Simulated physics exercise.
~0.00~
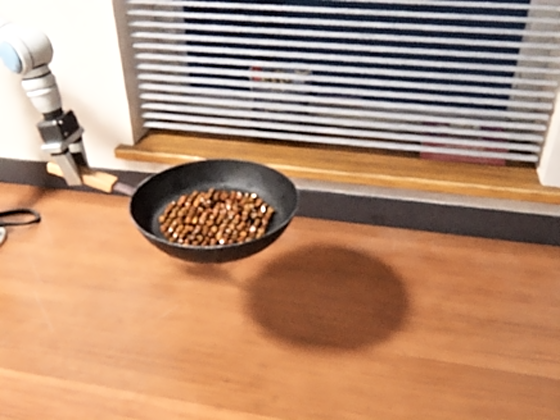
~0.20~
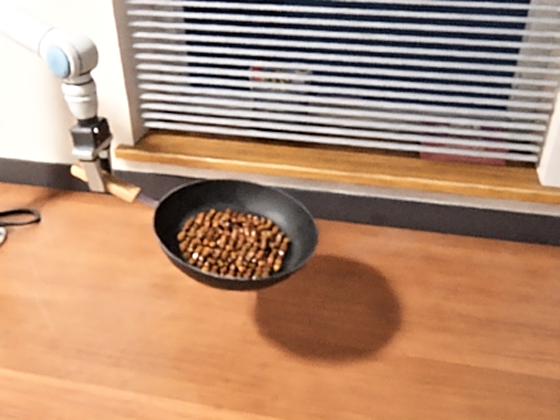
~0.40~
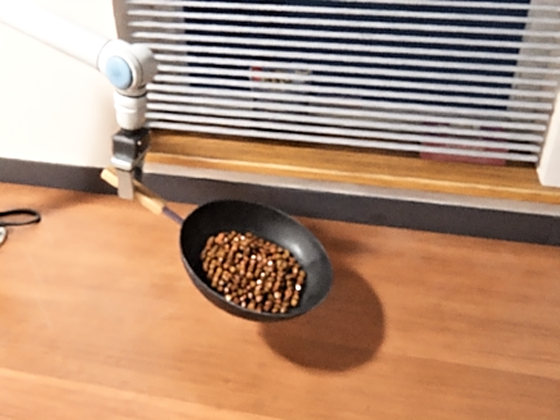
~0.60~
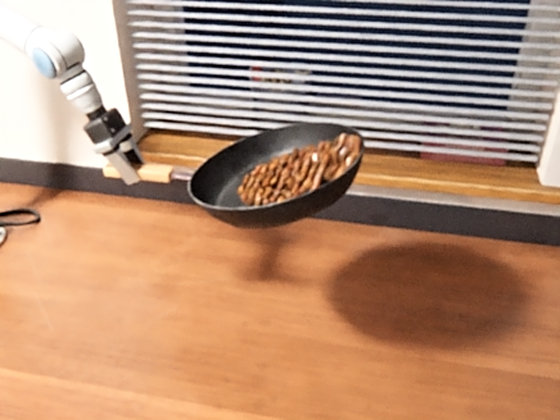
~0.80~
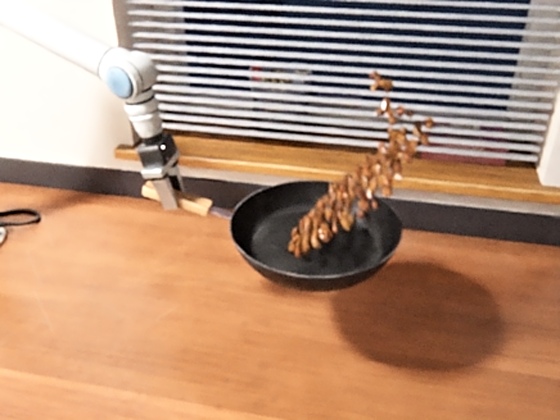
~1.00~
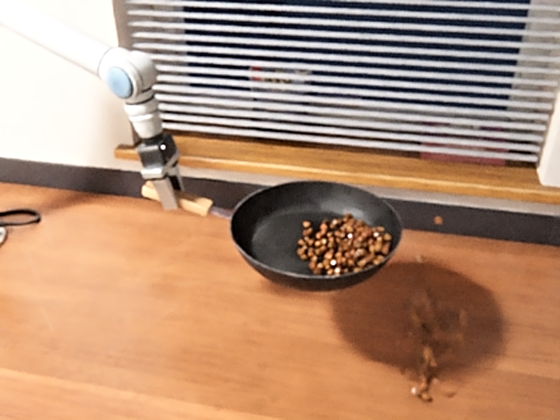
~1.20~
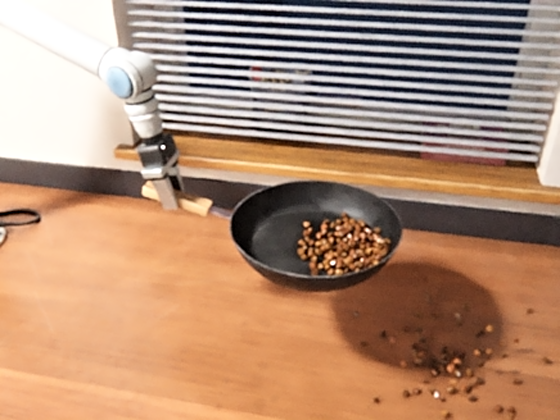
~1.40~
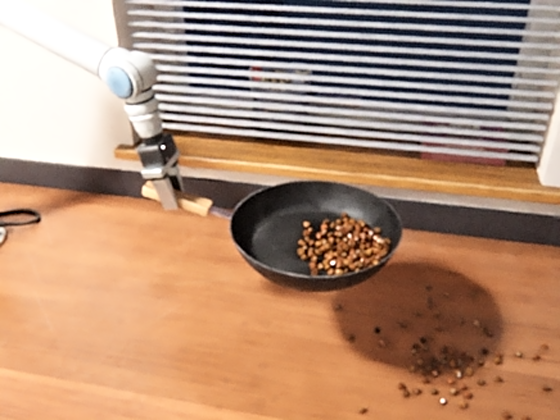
The clip opens on a robotic arm holding a black frying pan of small brown pellets above a wooden surface, with window blinds behind. The arm moves the pan to the right and down, leaning it as it goes. It then swings the pan upward with the far side raised, and the pellets bunch toward that rim. As the pan drops and levels out, the pellets fly up in a slanting stream. Many land back in the pan, while others fall past its right side and scatter across the surface. The pan stays still, still holding a pile.
